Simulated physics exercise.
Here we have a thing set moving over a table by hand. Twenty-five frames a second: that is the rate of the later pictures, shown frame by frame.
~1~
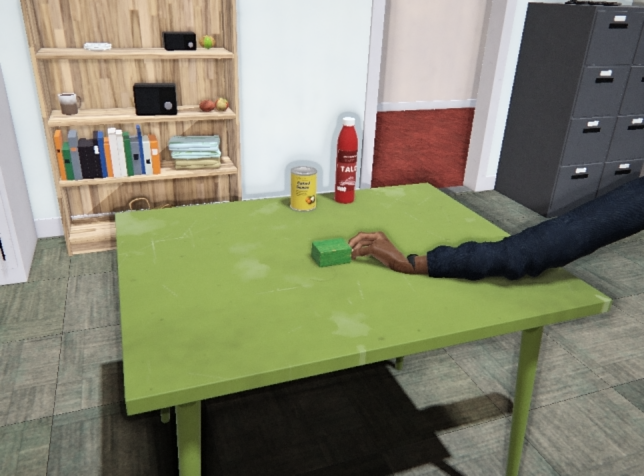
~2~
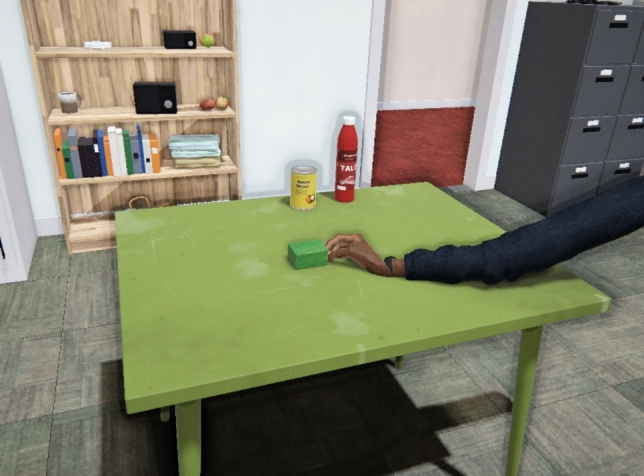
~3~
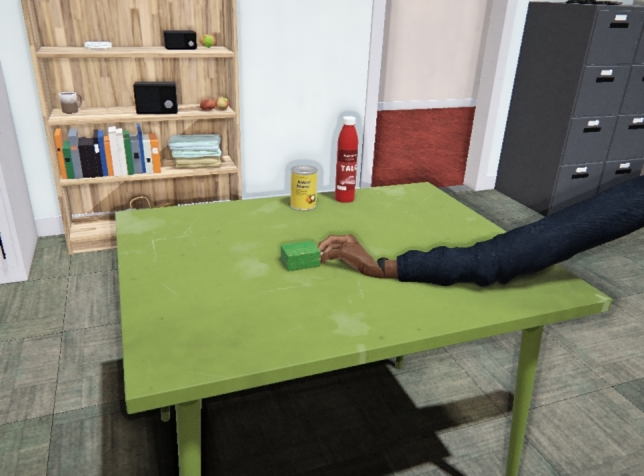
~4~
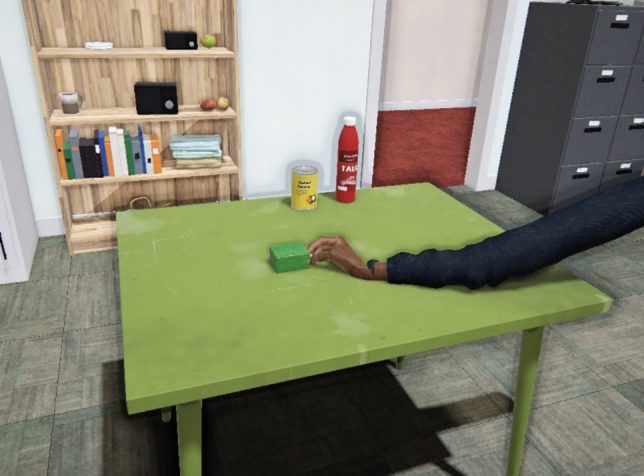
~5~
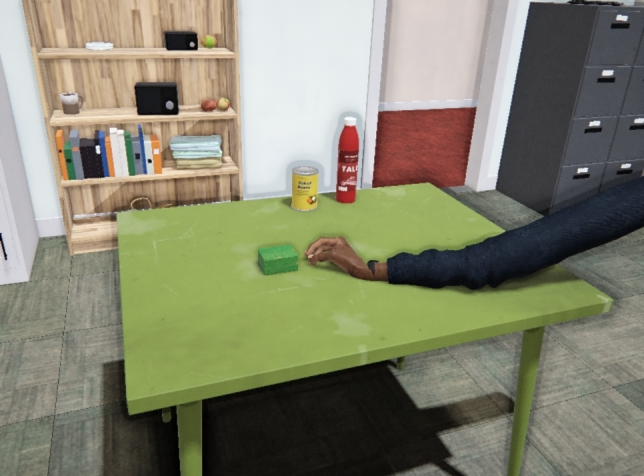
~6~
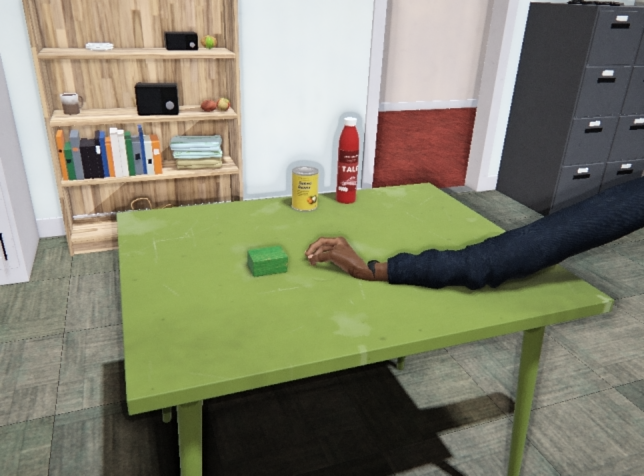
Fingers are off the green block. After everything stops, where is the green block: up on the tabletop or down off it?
It is up on the tabletop.
Then, 0.10 s later than the last frame, green block moved about its own width near (249, 264).
Then, 0.20 s later than the last frame, green block moved about its own width near (242, 265).
When it is over, moved from the start, green block. End places, in pixels of the last picture, green block near (242, 265).
